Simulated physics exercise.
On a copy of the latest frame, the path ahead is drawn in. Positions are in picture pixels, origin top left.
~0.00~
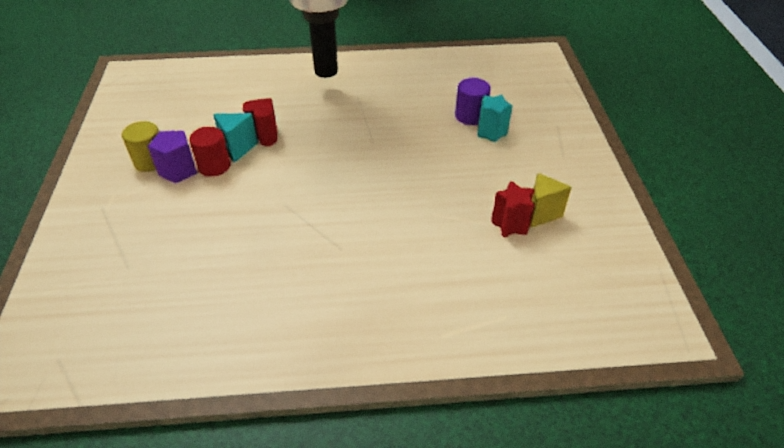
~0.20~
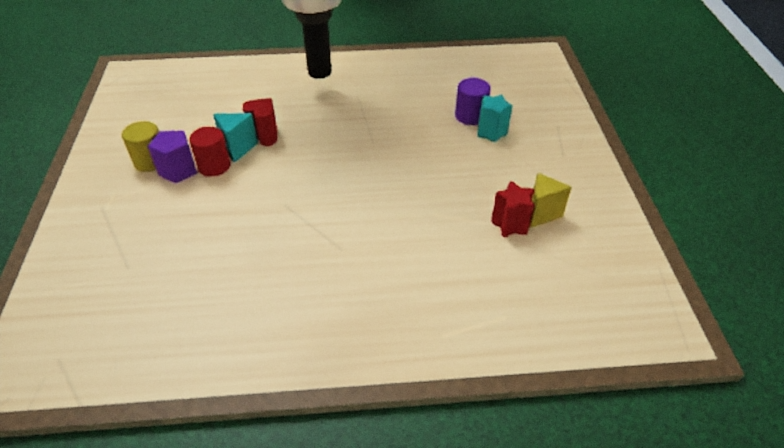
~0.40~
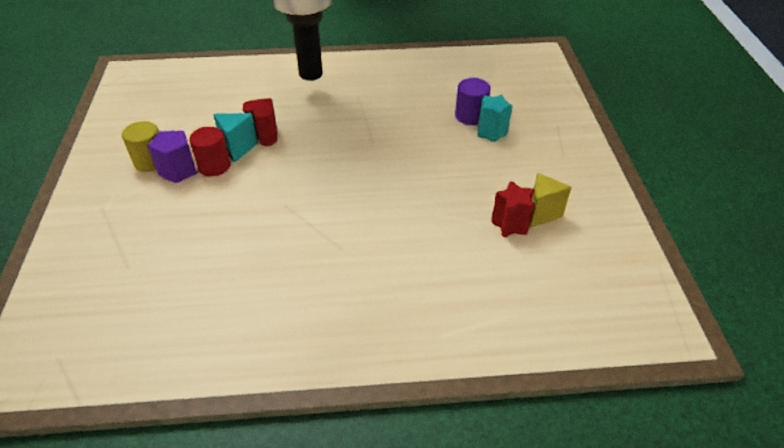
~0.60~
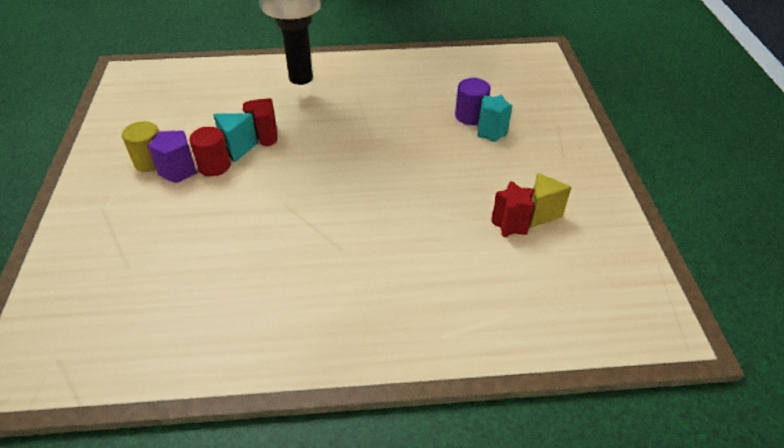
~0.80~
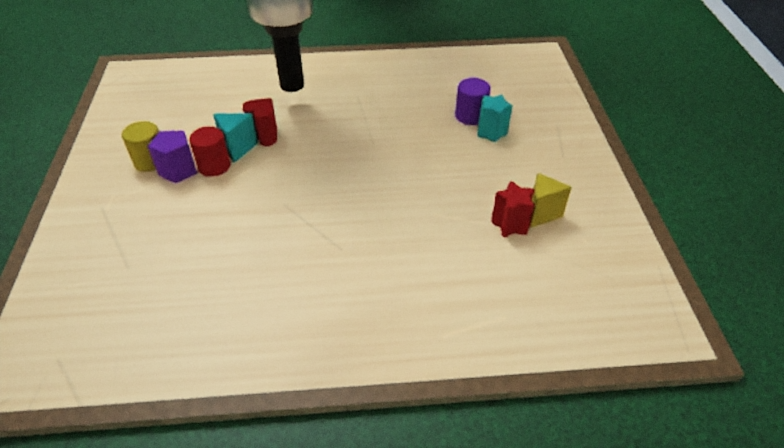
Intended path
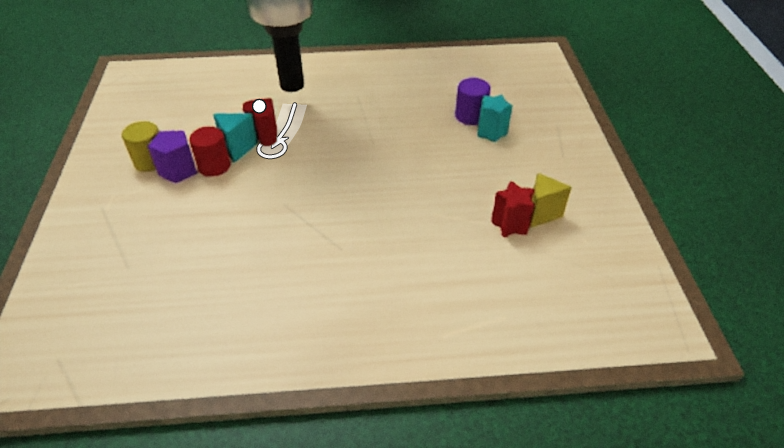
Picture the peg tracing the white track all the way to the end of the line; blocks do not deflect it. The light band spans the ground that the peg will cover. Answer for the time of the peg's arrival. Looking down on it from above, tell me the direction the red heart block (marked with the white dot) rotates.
Looking down: Clockwise.
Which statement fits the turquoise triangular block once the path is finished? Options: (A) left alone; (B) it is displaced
Answer: B.
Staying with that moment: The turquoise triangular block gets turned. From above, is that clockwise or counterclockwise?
Rotates counter-clockwise.
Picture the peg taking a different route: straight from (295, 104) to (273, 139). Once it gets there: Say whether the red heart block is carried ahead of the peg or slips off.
By the time the path ends, the red heart block is still sitting right in front of the peg.
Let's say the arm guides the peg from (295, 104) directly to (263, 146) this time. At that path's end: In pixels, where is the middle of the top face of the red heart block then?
Final place: (237, 130).
The drawn path runs from (295, 104) over (290, 119) and (283, 133) to (272, 148); the dot is on the red heart block.
What follows on the original path. Halfway along, peg (284, 108); nothing pushed yet.
At the end, peg (268, 129); red circular block (202, 139); turquoise triangular block (221, 123), turned 30° anticlockwise; red heart block (245, 109), turned 20° clockwise.
